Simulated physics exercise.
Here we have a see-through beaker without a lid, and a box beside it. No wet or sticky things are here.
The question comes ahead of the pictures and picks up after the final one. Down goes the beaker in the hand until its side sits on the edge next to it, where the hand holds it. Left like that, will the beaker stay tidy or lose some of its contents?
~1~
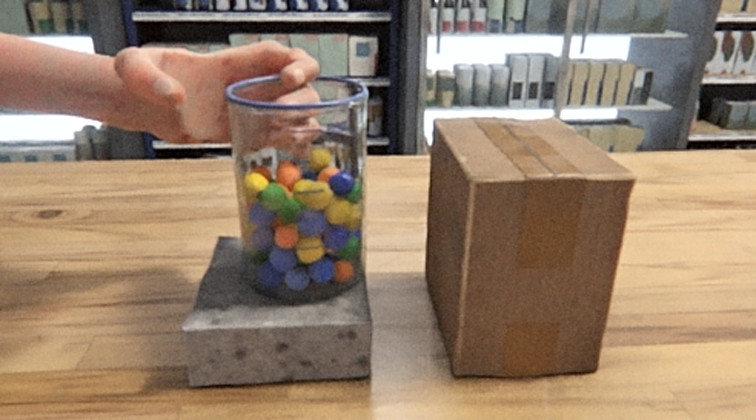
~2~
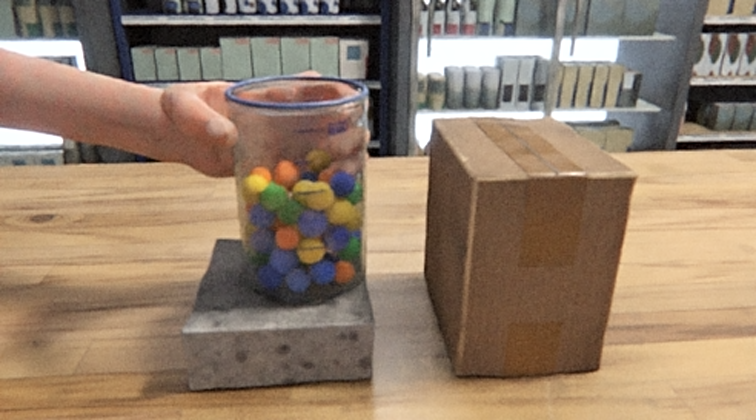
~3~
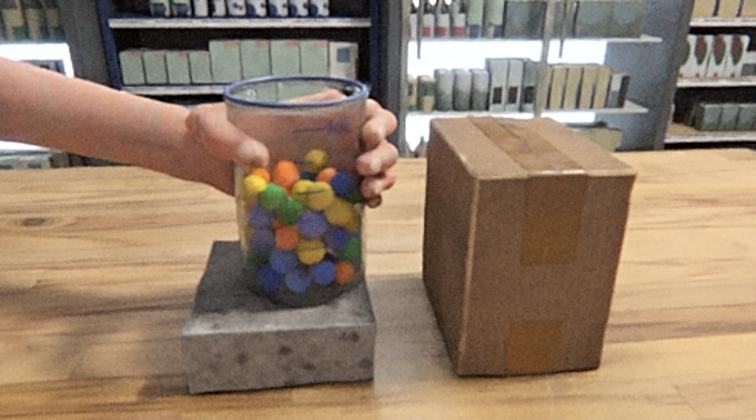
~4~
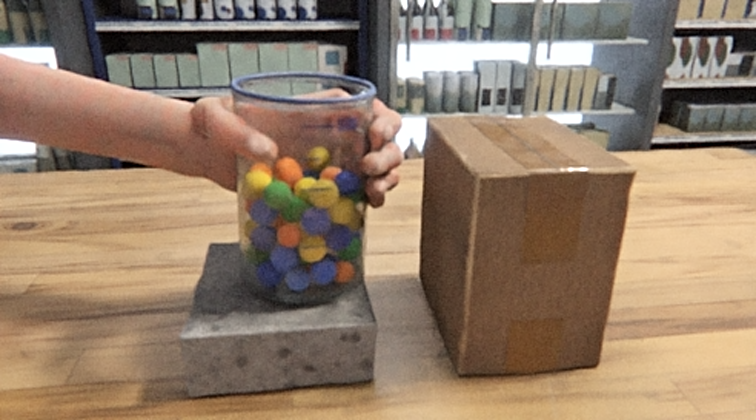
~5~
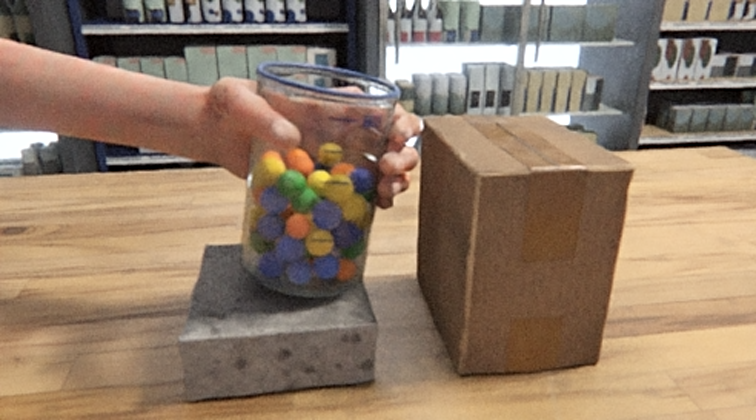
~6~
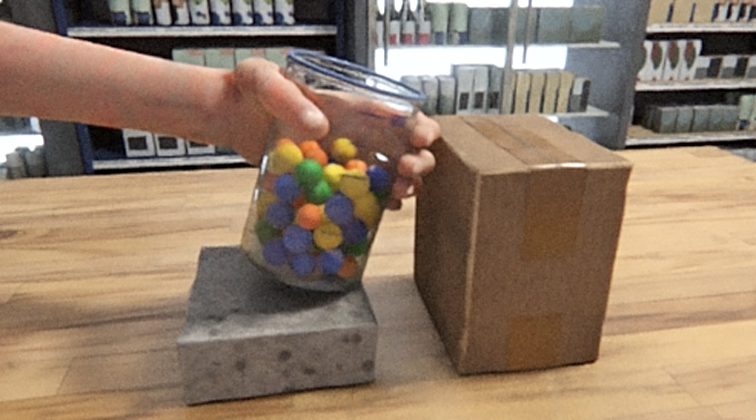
It's going to lose nothing at that tilt.
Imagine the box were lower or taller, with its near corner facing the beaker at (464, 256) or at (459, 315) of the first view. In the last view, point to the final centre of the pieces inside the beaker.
Roughly at (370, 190) for the first height, and roughly at (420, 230) for the second.
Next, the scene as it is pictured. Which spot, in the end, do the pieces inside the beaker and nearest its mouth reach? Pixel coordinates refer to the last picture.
They come to rest at roughly (379, 172).
Then, 0.21 s after the last picture, the beaker leans 27°; everything is still inside.
Then, 0.39 s after the last picture, the beaker rests on the box at 29°; everything is still inside.
At rest, the beaker rests on the box at 29°; everything is still inside.
